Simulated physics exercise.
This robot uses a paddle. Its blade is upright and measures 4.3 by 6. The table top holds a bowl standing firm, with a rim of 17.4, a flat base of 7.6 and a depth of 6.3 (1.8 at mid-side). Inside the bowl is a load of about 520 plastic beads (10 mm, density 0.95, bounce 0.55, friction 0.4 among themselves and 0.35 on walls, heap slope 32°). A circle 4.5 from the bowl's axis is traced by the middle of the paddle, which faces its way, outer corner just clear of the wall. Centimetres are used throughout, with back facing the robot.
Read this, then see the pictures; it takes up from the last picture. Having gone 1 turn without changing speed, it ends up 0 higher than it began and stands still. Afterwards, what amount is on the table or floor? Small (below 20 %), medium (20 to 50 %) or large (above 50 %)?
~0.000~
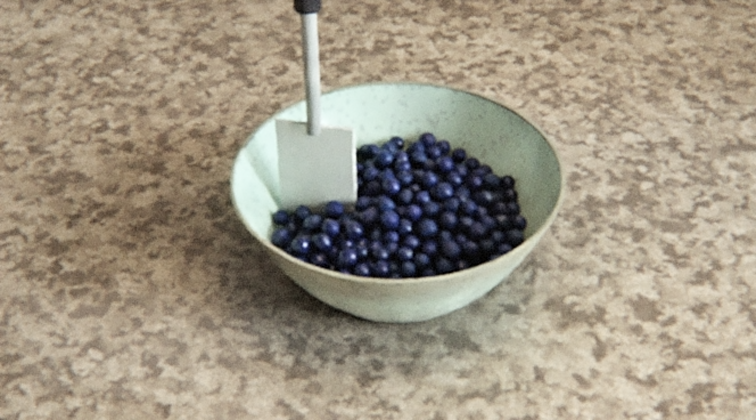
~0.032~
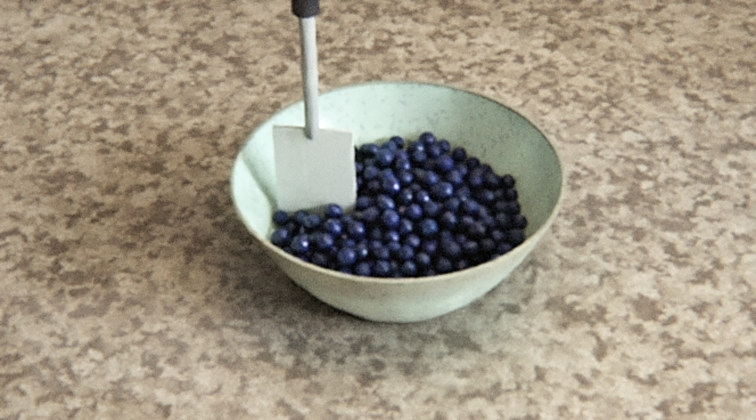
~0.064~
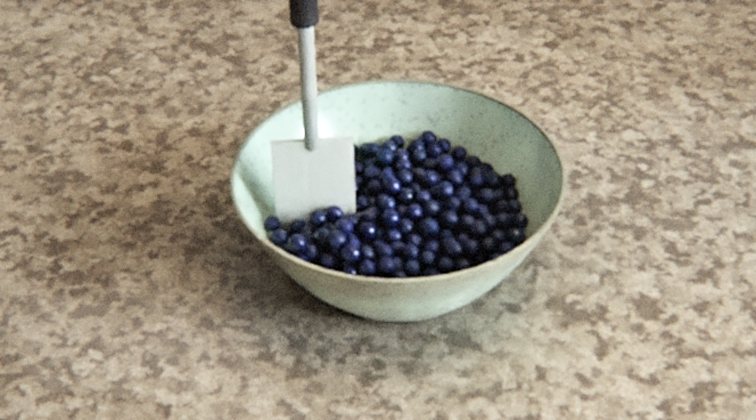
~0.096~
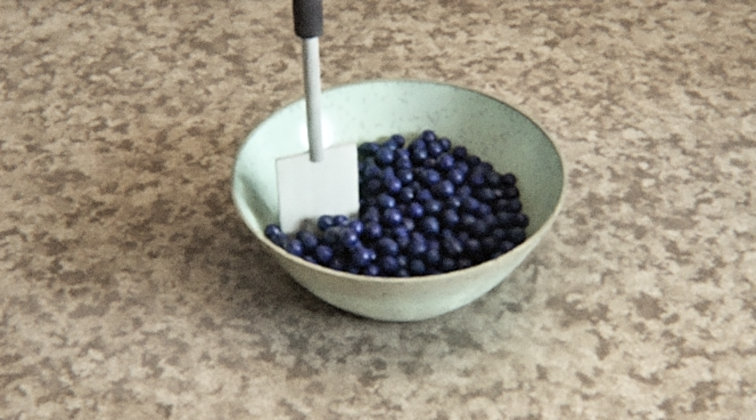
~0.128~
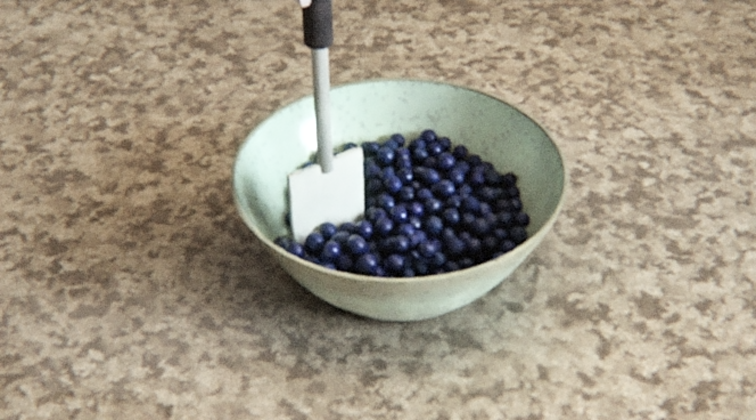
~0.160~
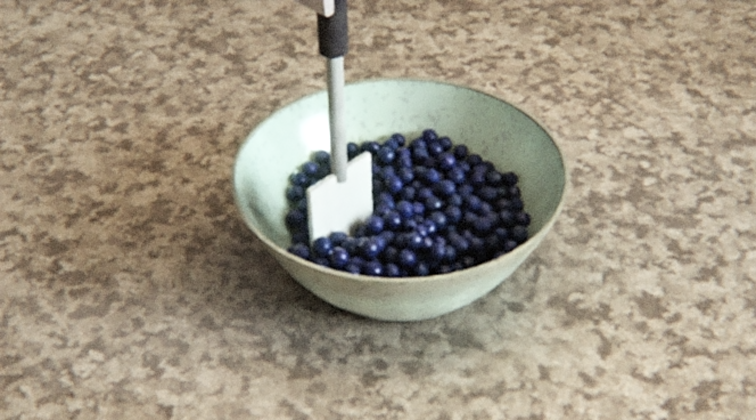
It is small.
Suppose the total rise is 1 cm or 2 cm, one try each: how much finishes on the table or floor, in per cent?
It comes to about 5 per cent and about 5 per cent.
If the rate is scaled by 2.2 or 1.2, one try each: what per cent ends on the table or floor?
First try close to 30, second close to 15, in per cent.
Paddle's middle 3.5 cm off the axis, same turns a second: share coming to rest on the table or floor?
Around 5 in a hundred.
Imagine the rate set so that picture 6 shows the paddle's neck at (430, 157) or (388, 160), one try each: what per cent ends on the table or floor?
Some 30 and 20 per cent respectively.
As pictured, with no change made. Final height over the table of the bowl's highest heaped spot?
7.0 cm or so.
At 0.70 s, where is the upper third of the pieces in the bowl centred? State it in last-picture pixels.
I'd point to about (340, 151).
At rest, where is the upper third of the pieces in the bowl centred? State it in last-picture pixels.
(328, 229).
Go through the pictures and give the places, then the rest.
In the first picture, the paddle neck at (313, 101), 0° round; upper third of the load around (404, 213), from x 280 to 520, top at y 140; 521 in the bowl.
In the second picture, the paddle neck at (311, 105), 6° round; upper third of the load around (403, 214), from x 280 to 520, top at y 140.
In the third picture, the paddle neck at (310, 115), 19° round; upper third of the load around (401, 216), from x 270 to 520, top at y 140.
In the fourth picture, the paddle neck at (314, 127), 33° round; upper third of the load around (401, 220), from x 275 to 520, top at y 140.
In the fifth picture, the paddle neck at (324, 137), 47° round; upper third of the load around (402, 221), from x 280 to 520, top at y 140.
In the sixth picture, the paddle neck at (338, 147), 60° round; upper third of the load around (407, 227), from x 295 to 525, top at y 140; 521 in the bowl.
After 0.43 s, 177° round, highest piece 8 above the table; 511 in the bowl, 4 on the table or floor, 6 in flight or on the tool.
After 0.70 s, 293° round, highest piece 8 above the table; 489 in the bowl, 27 on the table or floor, 5 in flight or on the tool.
After 1.03 s, 0° round, highest piece 7 above the table; 478 in the bowl, 43 on the table or floor.
After 1.73 s, 0° round, highest piece 7 above the table; 477 in the bowl, 44 on the table or floor.
In the end, 477 in the bowl, 44 on the table or floor. That is 8 % on the table or floor.
